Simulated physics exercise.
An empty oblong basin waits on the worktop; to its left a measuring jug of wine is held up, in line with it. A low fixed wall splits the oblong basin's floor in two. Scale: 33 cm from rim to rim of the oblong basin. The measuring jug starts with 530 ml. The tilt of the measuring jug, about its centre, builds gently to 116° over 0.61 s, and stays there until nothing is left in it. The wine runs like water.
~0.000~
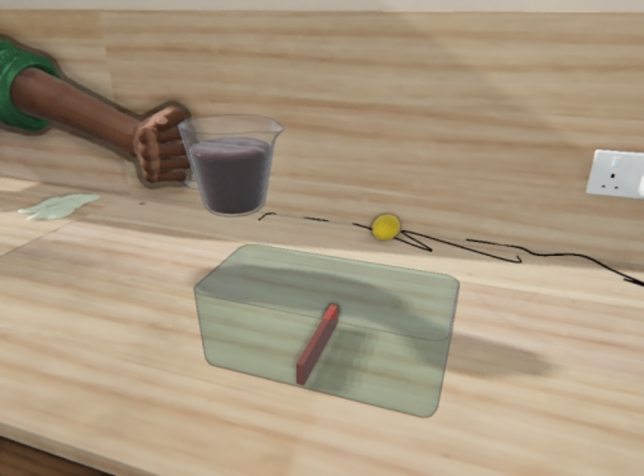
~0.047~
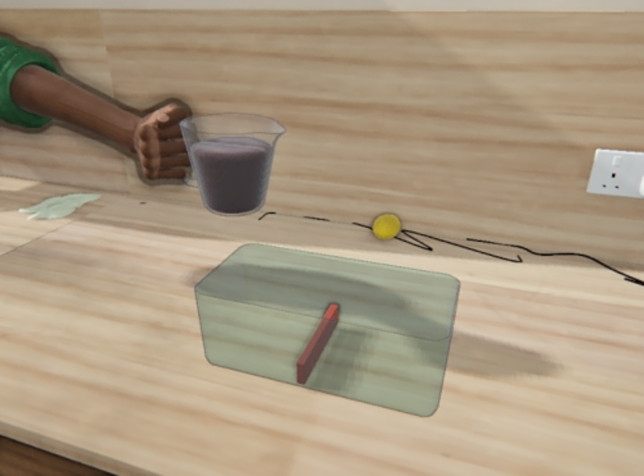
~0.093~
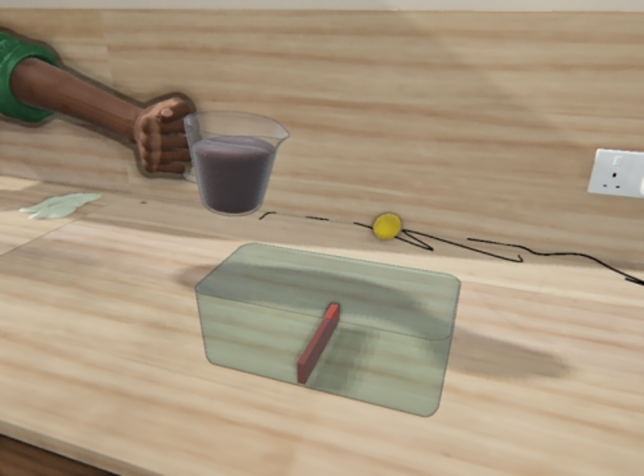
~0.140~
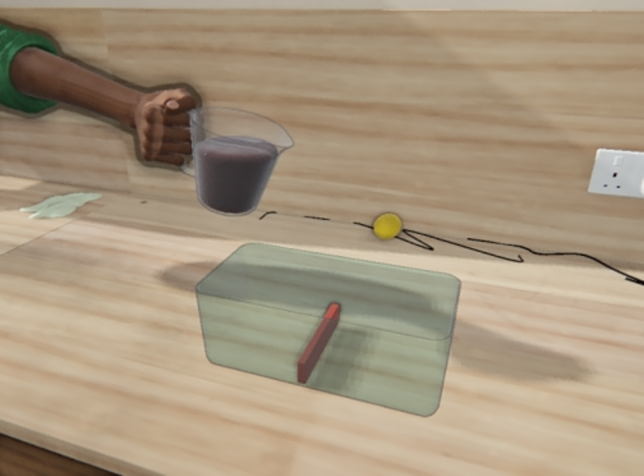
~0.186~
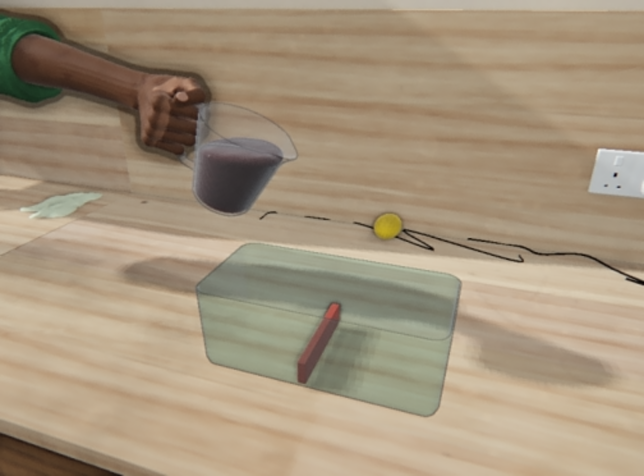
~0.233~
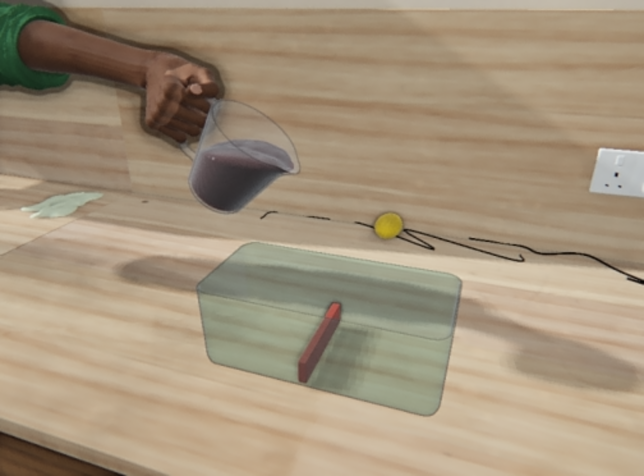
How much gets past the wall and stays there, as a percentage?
Roughly 41 per cent is past the wall.
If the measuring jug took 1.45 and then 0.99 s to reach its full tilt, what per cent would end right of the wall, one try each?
First 75, then 65 per cent.
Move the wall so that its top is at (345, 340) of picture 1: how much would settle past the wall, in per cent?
In that case some 15 per cent.
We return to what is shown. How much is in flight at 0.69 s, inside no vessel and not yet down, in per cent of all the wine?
Some 6 per cent.
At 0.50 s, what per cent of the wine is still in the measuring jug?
Some 38 per cent.
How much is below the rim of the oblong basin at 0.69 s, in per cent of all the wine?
Near 92 in a hundred.
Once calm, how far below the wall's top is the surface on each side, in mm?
Left about 22 mm, right about 26 mm.
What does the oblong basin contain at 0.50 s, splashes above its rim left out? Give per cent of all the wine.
About 28 per cent.
After 0.50 s the tilt is 106° and 39 per cent is still to pour, 7 is left of the wall and 22 right of it.
After 0.69 s the tilt is 116° and 2 per cent is still to pour, 53 is left of the wall and 39 right of it.
After 0.89 s the tilt is 116° and 0 per cent is still to pour, 56 is left of the wall and 40 right of it.
After 1.11 s the tilt is 116° and 0 per cent is still to pour, 56 is left of the wall and 41 right of it.
In the end 56 per cent lies left of the wall, 41 right of it and 3 outside.
